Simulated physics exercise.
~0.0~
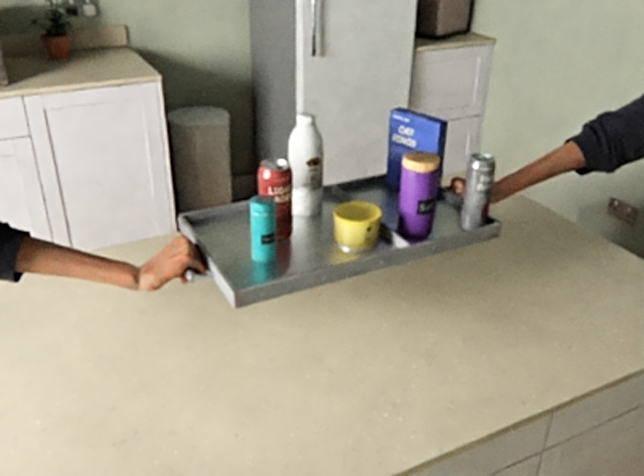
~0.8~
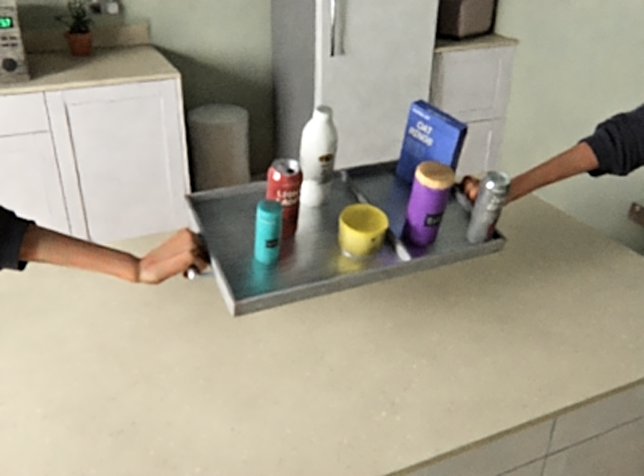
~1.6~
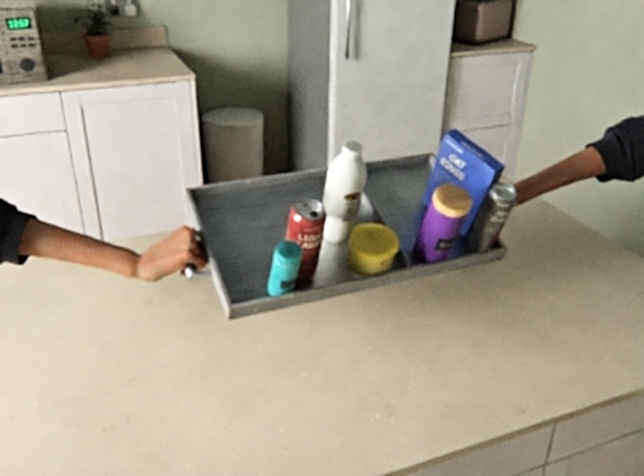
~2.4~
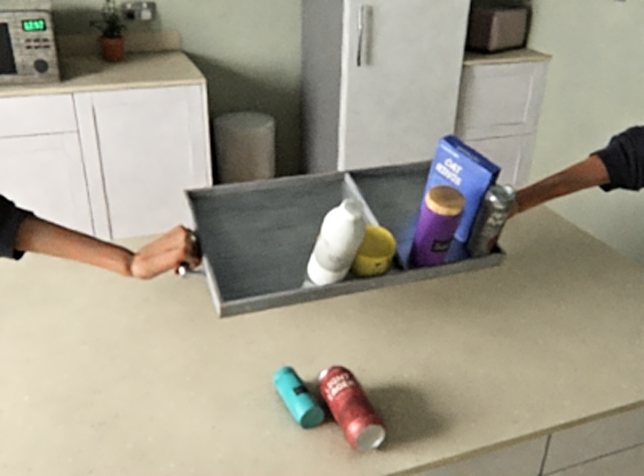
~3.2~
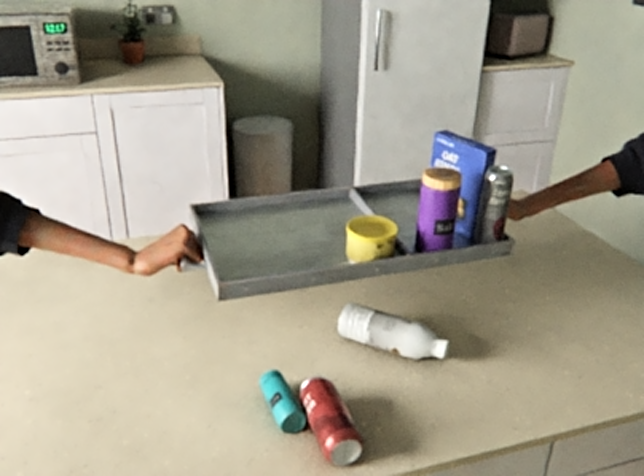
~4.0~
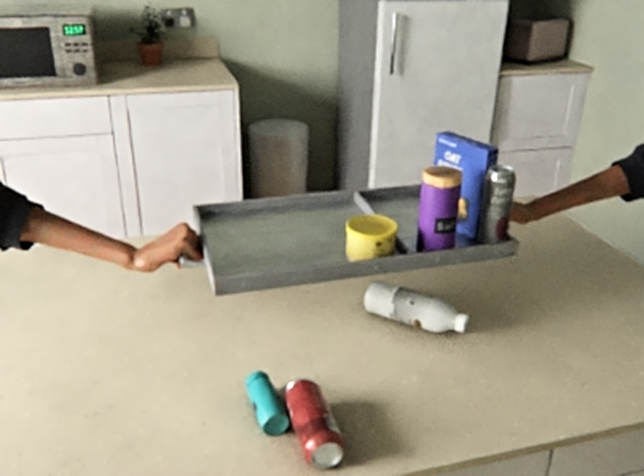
The clip opens on two hands holding a grey tray over a kitchen counter, with a white bottle, red can, turquoise shaker, yellow tub, blue packet, purple jar and grey can on it. The near edge dips, and the items begin to lean and slide toward it. The turquoise shaker and the red can drop off and lie on their sides on the counter. The white bottle tips over the near rim and lands there too. The tray levels out, leaving the yellow tub, purple jar, blue packet and grey can standing on it, the three fallen items lying below.
